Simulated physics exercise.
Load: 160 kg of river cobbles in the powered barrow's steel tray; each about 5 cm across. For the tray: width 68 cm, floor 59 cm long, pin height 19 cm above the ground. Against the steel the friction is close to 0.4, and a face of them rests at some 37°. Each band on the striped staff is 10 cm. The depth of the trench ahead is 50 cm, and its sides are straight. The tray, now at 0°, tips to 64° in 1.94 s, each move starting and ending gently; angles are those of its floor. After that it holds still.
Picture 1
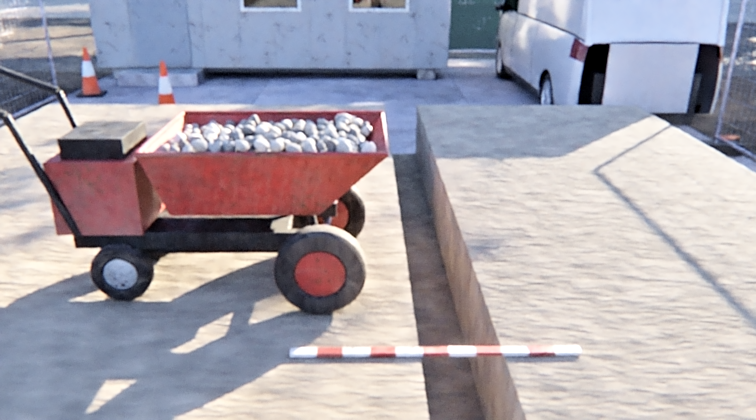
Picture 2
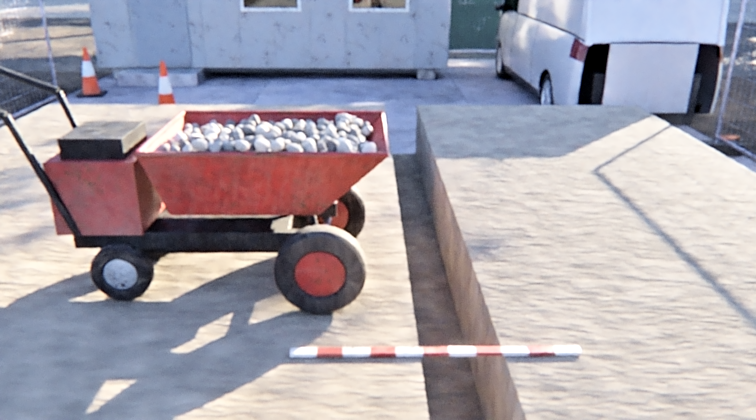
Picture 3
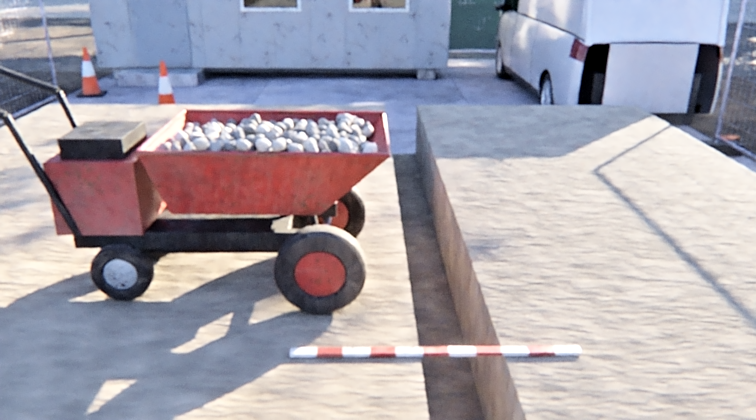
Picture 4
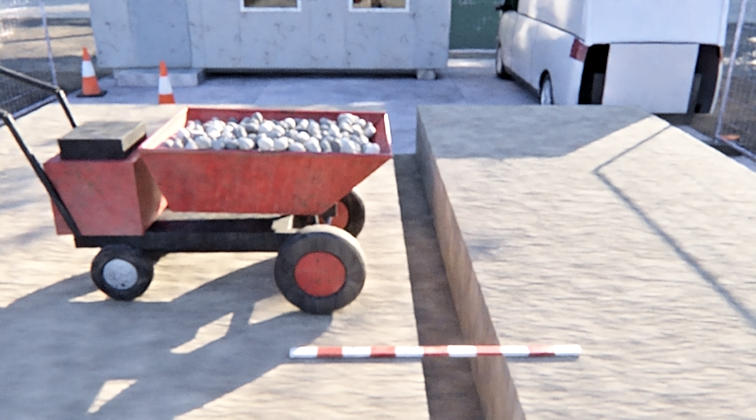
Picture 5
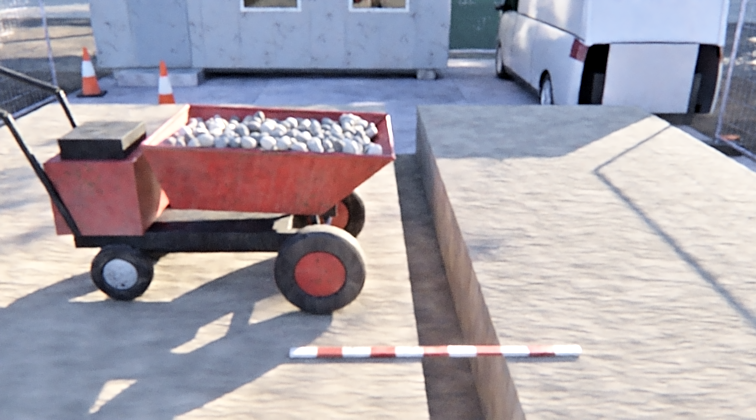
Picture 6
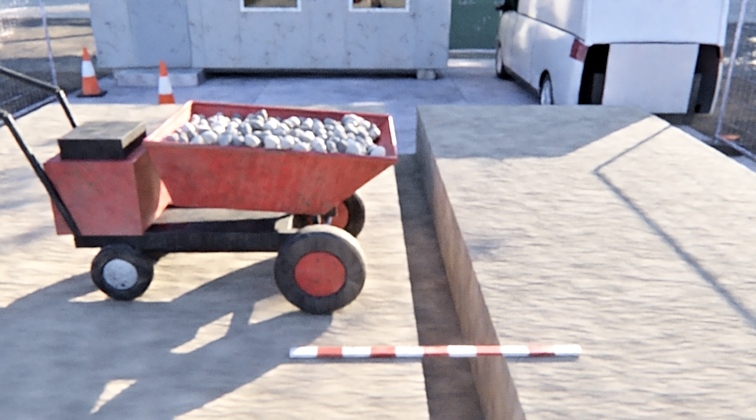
At the start, a red cart with a level tray heaped with grey stones stands beside a trench, a striped staff lying across the gap. The tray then tilts slightly, its right end dipping and its left end rising, while the stones stay heaped inside and the wheels remain still.
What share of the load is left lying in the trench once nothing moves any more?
About 53 per cent.
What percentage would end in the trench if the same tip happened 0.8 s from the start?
Expected share: Around 40%.
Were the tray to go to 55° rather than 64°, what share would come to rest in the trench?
Roughly 50 percent.
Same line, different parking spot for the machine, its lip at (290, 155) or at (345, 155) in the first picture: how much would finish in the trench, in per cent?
Roughly 80 per cent, then 90 per cent.
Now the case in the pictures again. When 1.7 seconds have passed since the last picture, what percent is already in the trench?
Approx. 20 % of the load.
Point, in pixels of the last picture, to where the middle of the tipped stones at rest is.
Look at roughly (467, 333).
Then, 1.2 s after the last picture the floor is at 54°, 99 % in the tray, 1 % in the trench; the foremost stones are at (464, 230).
Then, 1.7 s after the last picture the floor is at 64°, 44 % in the tray, 20 % in the trench, 36 % past the trench; the foremost stones are at (600, 277).
Then, 2.1 s after the last picture the floor is at 64°, 18 % in the tray, 32 % in the trench, 50 % past the trench; the foremost stones are at (675, 287).
Then, 4.0 s after the last picture the floor is at 64°, 0 % in the tray, 53 % in the trench, 47 % past the trench; the foremost stones are at (686, 270).
